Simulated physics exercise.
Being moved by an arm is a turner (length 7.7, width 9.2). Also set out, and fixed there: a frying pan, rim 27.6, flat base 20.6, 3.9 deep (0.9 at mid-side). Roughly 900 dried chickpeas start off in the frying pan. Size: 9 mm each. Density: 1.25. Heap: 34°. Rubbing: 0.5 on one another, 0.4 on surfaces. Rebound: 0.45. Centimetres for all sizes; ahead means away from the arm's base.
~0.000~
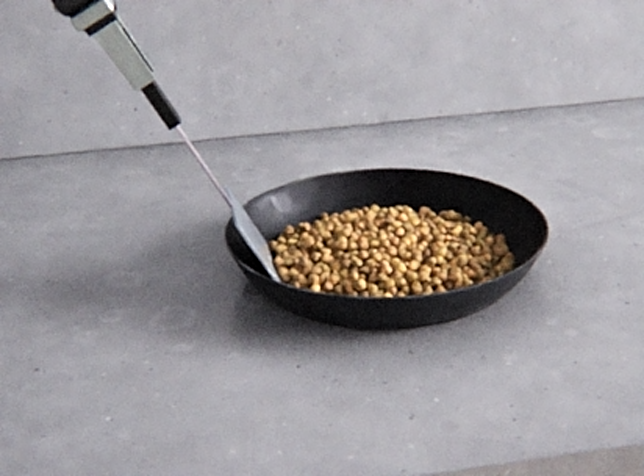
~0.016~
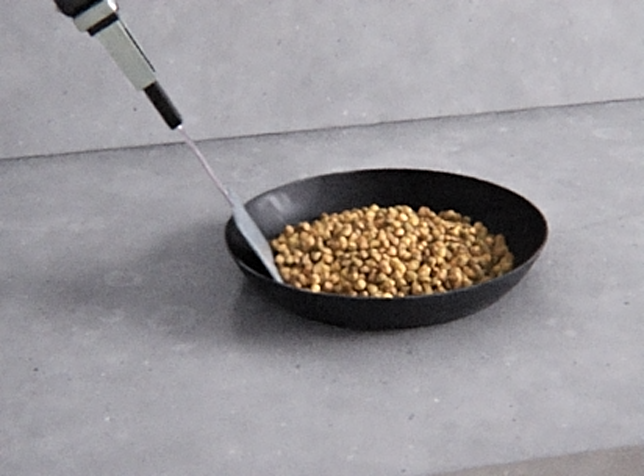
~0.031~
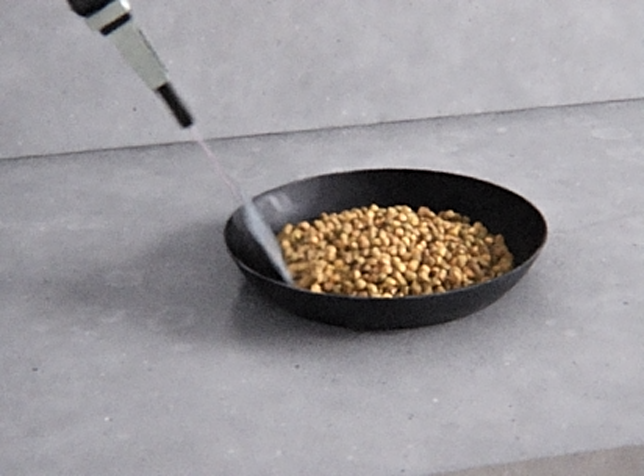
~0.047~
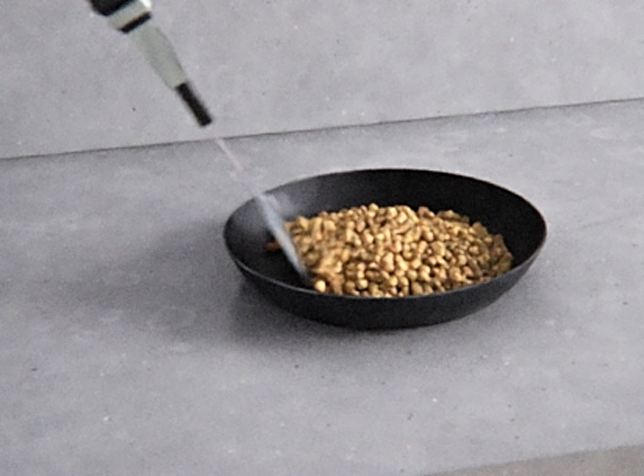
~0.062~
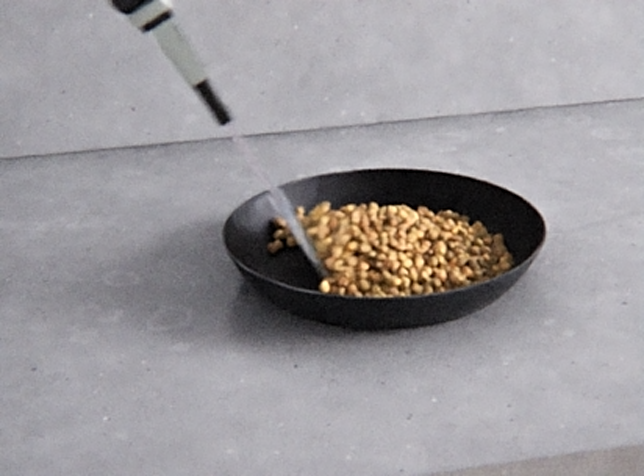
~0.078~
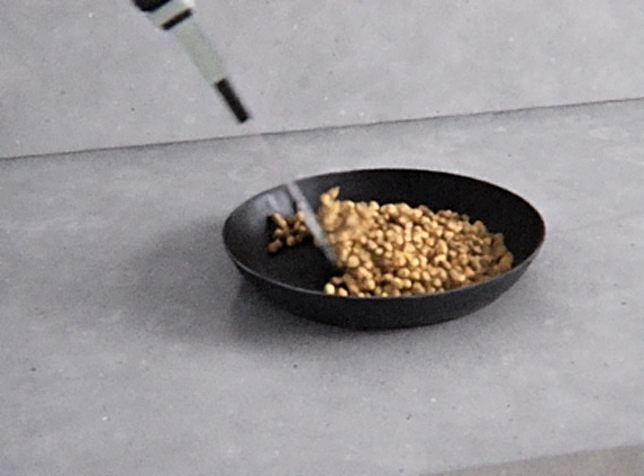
The clip shows a turner held by a robotic arm at the left side of a black frying pan of dried chickpeas, then sweeping rightward through them, pushing many together and leaving a small cluster behind on the left.
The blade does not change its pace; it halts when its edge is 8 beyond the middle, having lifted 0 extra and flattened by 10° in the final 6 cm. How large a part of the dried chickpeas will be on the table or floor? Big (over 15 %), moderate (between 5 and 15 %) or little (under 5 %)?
The share is moderate.
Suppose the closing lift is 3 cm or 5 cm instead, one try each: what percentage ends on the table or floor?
Some 10 and 15 per cent.
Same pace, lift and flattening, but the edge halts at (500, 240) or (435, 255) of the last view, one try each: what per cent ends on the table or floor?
Roughly 35 and 0 per cent.
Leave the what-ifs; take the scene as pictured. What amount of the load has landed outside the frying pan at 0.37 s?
Around 8 percent.
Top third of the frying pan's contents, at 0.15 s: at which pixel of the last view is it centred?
Around (434, 232).
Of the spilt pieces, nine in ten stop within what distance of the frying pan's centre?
About 25 cm.
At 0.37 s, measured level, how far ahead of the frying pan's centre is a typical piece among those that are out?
I reckon roughly 16 centimetres.
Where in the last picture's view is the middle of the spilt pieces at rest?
In the last view, it's around (579, 247).
By 0.12 s, sloping 62°, highest piece 8 above the table; 900 in the frying pan.
By 0.15 s, sloping 59°, highest piece 9 above the table; 900 in the frying pan.
By 0.37 s, sloping 52°, highest piece 5 above the table; 827 in the frying pan, 71 on the table or floor, 2 on the blade or in flight.
By 1.42 s, sloping 52°, highest piece 5 above the table; 826 in the frying pan, 74 on the table or floor.
Final count, 826 in the frying pan, 74 on the table or floor. That is 8 % on the table or floor.
